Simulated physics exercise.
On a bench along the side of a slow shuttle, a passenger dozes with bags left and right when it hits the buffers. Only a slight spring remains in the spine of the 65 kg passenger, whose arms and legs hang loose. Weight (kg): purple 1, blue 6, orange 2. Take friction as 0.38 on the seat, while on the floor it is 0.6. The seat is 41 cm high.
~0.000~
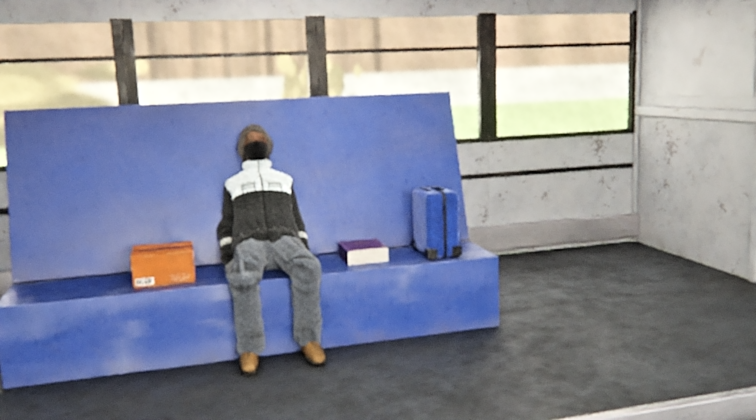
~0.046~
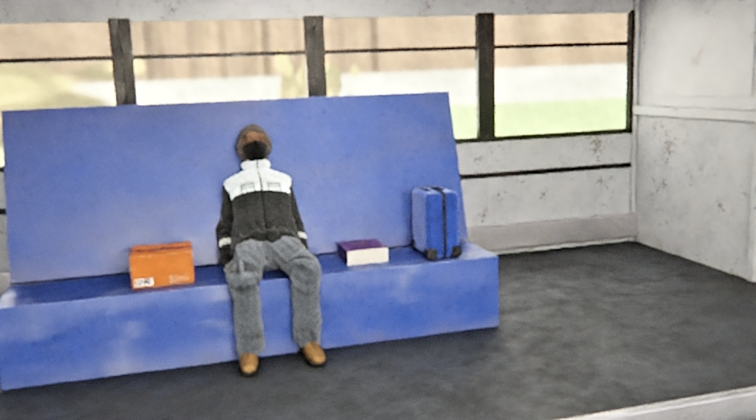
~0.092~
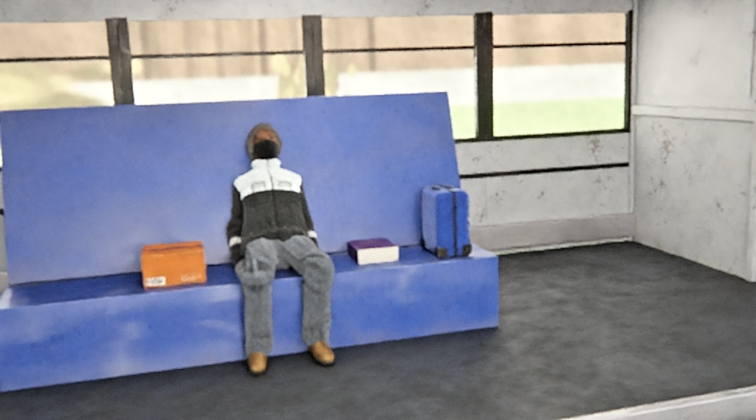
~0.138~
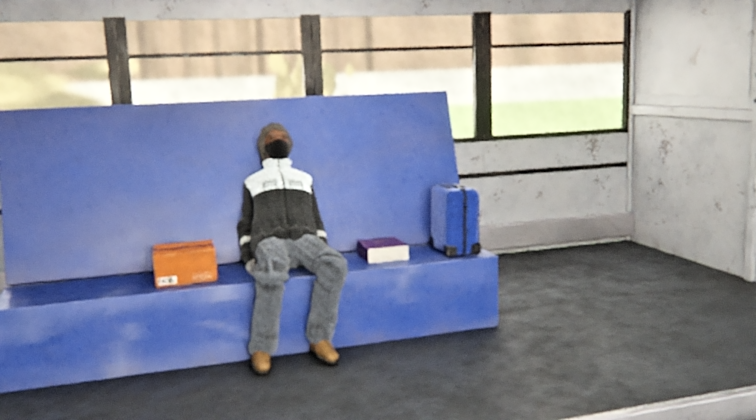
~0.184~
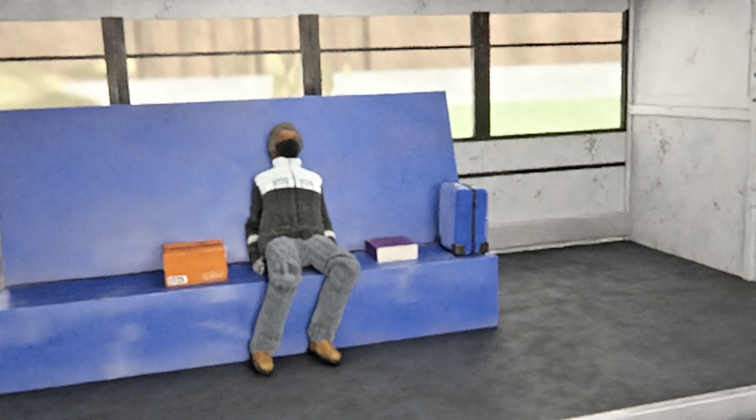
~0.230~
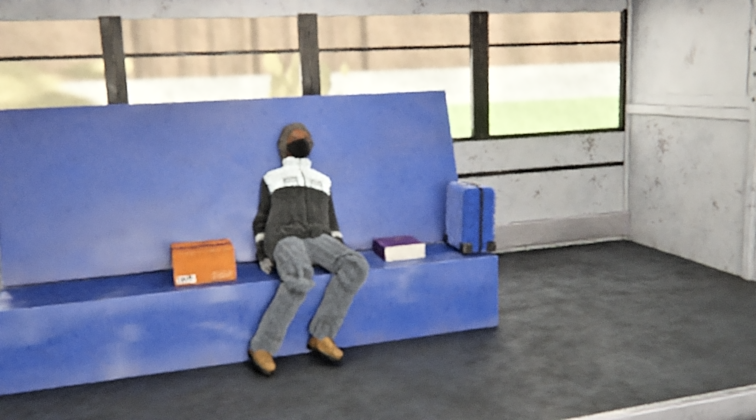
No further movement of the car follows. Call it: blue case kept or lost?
Lost.
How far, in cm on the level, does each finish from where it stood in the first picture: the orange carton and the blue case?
The orange carton ends around 35 away and the blue case around 50.
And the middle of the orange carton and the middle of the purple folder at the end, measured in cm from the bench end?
Orange carton 150 short, purple folder 30 short.
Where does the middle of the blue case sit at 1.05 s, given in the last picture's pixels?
Near (521, 295).
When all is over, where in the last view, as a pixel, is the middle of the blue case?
End point, final frame: Around (521, 295).
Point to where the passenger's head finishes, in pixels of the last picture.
End point: Roughly (431, 238) in the last view.
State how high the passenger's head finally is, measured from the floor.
The head ends up around 50 centimetres high.
After 0.40 s the blue case is 3 cm past the bench end, tilted 15°, near (488, 216) in the last picture's view.
After 0.65 s the blue case is 20 cm past the bench end, tilted 70°, near (514, 239) in the last picture's view.
After 1.05 s the blue case is 24 cm past the bench end, tilted 90°, near (521, 295) in the last picture's view; the orange carton 148 cm short of the bench end, tilted 0°.
When all is still (2.0 s), purple folder stays on; blue case drops off; orange carton stays on; passenger's hips keep to the seat.
